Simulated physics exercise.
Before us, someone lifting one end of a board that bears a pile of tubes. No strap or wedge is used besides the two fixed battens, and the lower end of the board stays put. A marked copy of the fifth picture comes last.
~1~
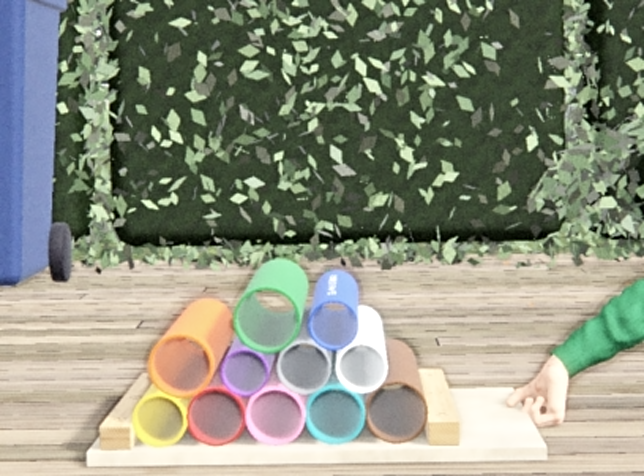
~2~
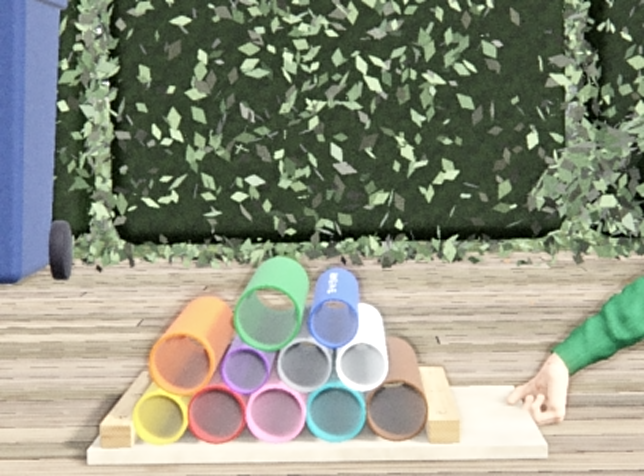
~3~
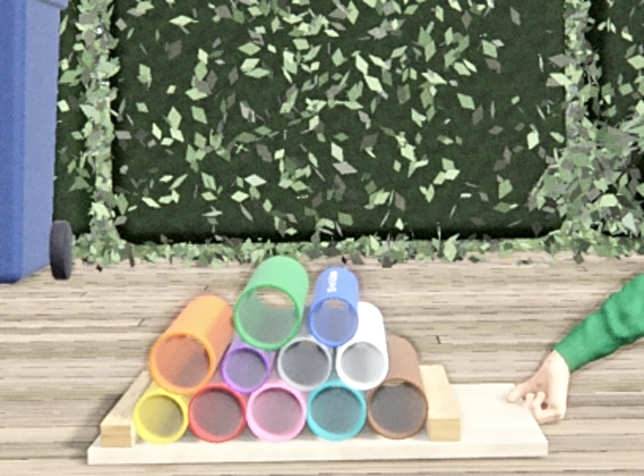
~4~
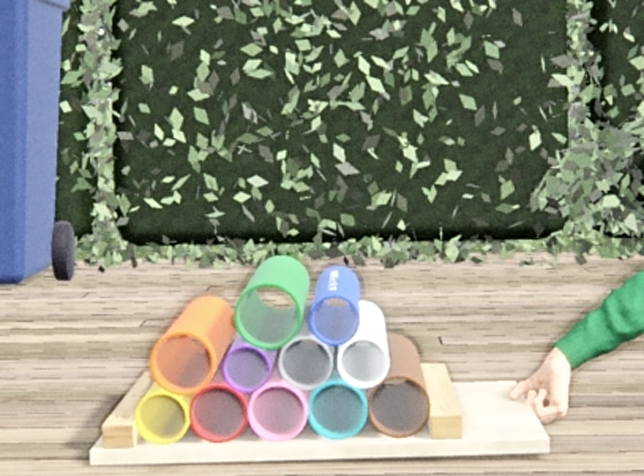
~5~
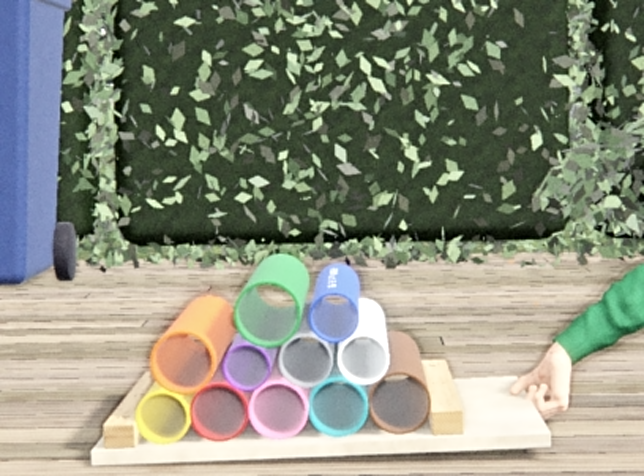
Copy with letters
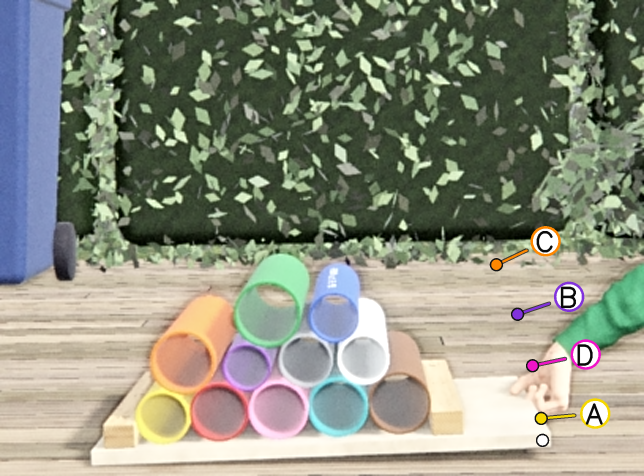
A hand in a green sleeve slowly raised the right end of a pale board by a tiny amount, and the stacked colourful tubes on it stayed piled together, barely shifting with it.
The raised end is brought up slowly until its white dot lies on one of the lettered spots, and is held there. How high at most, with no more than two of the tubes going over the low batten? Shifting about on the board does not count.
At most to C.
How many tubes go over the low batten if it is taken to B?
The count is none.
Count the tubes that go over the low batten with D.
With D, none.
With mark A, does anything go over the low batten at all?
No.
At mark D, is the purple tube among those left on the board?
The purple tube: Yes.
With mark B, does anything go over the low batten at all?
No, at B.
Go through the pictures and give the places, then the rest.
The first frame shows pink tube (275, 416); turquoise tube (335, 415); brown tube (397, 412).
The second frame shows brown tube (397, 410); white tube (362, 365).
The third frame shows board (320, 410); brown tube (398, 409); grey tube (304, 365).
The fourth frame shows board (322, 408); yellow tube (162, 418); red tube (218, 414).
The fifth frame shows board (323, 406); yellow tube (163, 417); red tube (219, 412).
On the marked copy, A at (542, 419); B at (518, 315); C at (497, 264); D at (533, 366); the white dot at (542, 441).
With C. Early on, board at 16°.
Further on, board at 25°.
At the end, board at 25°, two over the low batten (orange, green).
As for the rest, A none over the low batten; B none over the low batten; D none over the low batten.
